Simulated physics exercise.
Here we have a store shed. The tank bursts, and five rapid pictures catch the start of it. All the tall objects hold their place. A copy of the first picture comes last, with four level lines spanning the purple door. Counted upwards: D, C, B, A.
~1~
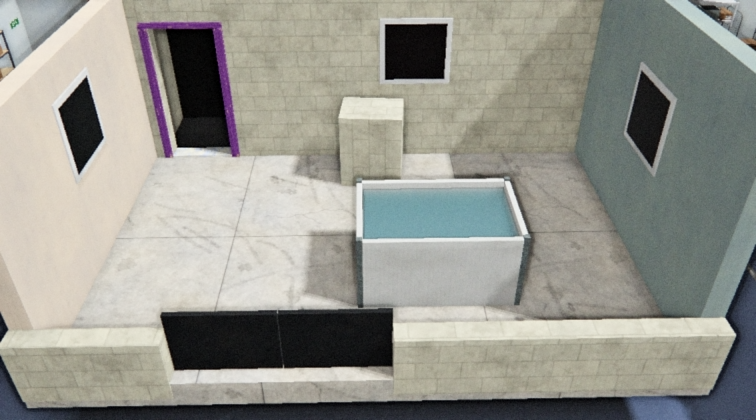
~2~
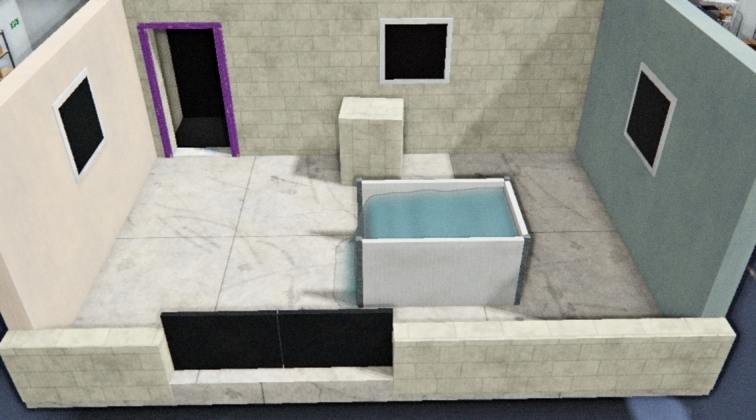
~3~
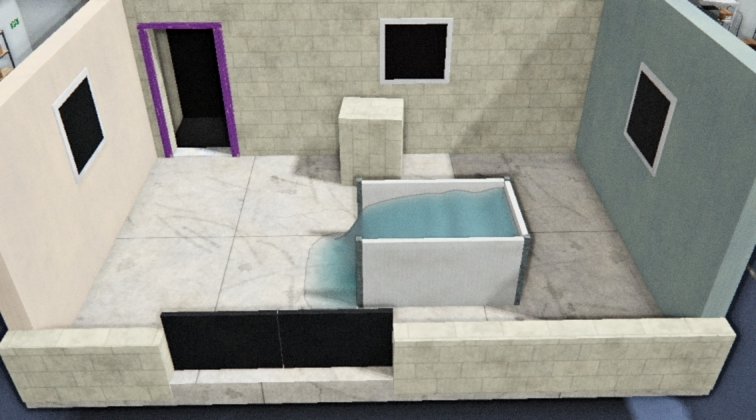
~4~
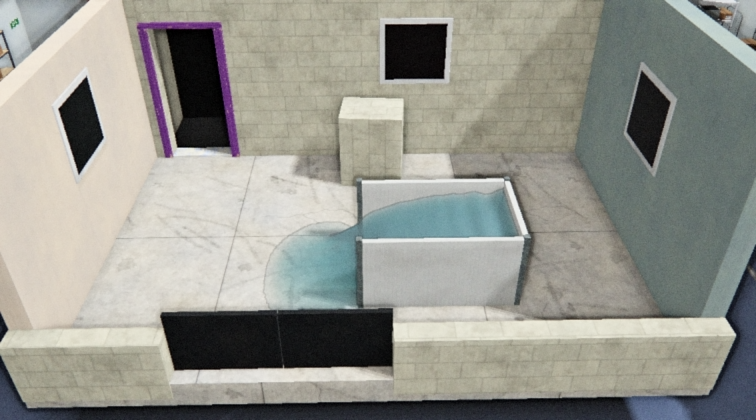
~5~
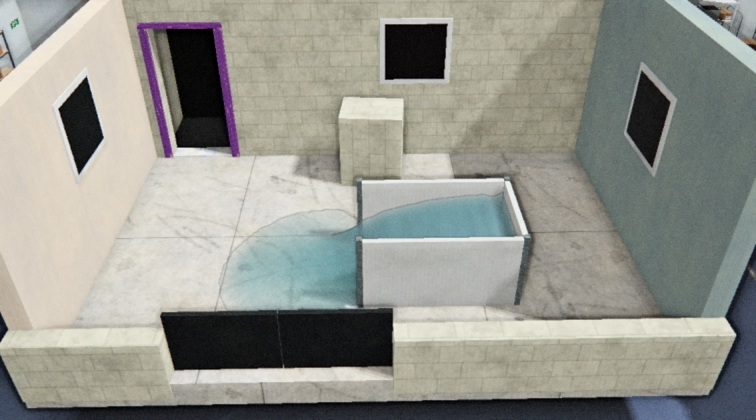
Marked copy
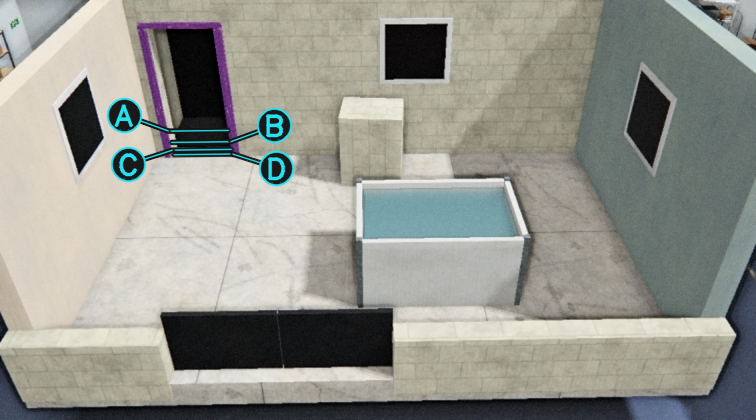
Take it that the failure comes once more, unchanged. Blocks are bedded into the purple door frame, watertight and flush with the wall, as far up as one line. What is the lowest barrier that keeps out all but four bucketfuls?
B.
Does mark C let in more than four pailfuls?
Yes, that goes wrong.
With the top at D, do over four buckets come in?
Yes.
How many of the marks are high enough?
Two of the four.
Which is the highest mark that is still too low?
That is mark C.
In cyan, A at (198, 130); B at (200, 142); C at (202, 149); D at (203, 154); from the bottom up D, C, B, A.
For mark A, nothing gets over.
For mark B, a bucket or two gets in.
For mark C, about 10 bucketfuls get in.
For mark D, dozens of bucketfuls pour in.
